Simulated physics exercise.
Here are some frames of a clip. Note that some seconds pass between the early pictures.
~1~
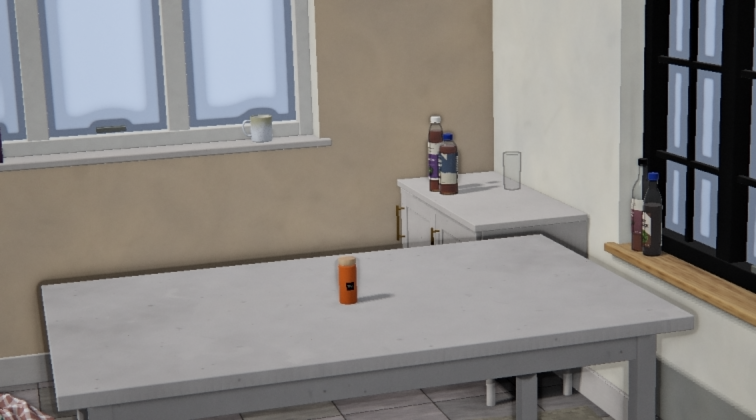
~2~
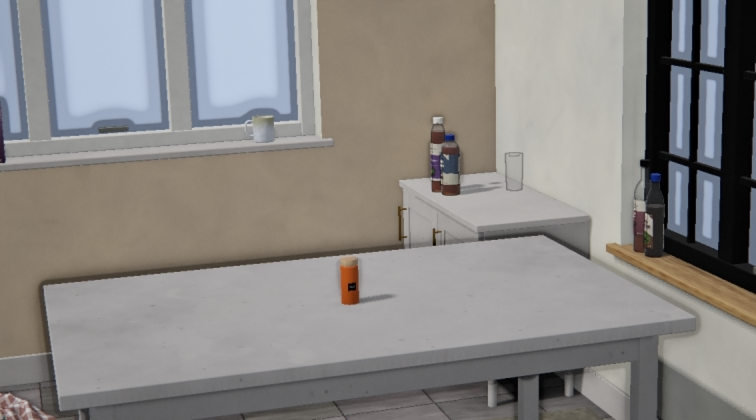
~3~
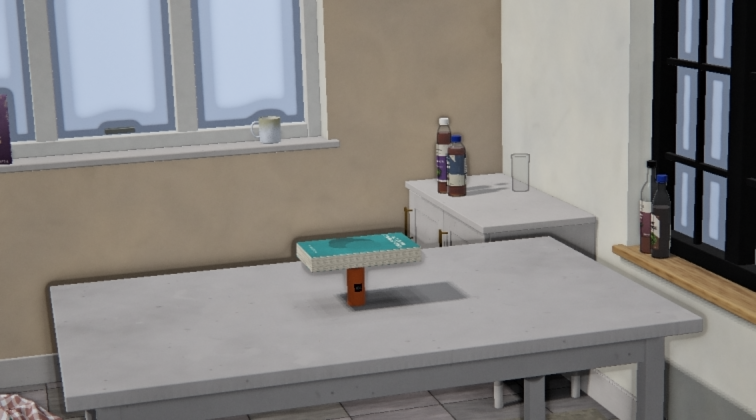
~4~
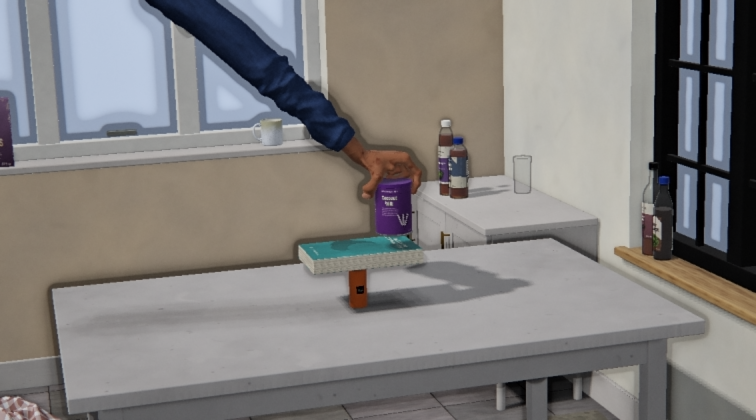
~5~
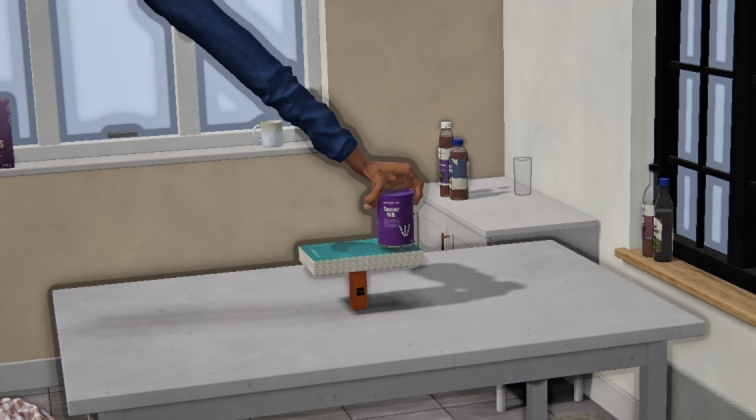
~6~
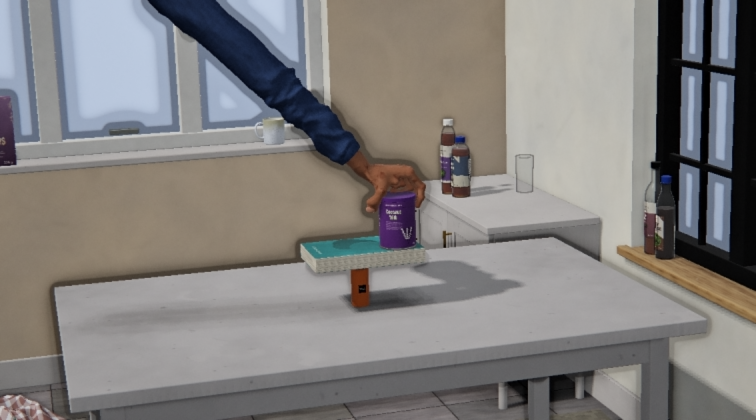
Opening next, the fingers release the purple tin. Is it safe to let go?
The stack is too shaky.
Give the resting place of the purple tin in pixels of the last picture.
Roughly pixel (466, 284) in the last picture.
Then, 0.50 s past the last view, purple tin now fallen; turquoise book rocked 59° from its first pose.
Then, 0.70 s past the last view, turquoise book rocked 46° from its first pose; orange shaker rocked 32° from its first pose.
Then, 1.00 s past the last view, orange shaker and turquoise book now fallen.
Finally, fallen, purple tin, orange shaker and turquoise book. Final places as the last picture's camera would see them, purple tin near (465, 284). The stack comes apart.
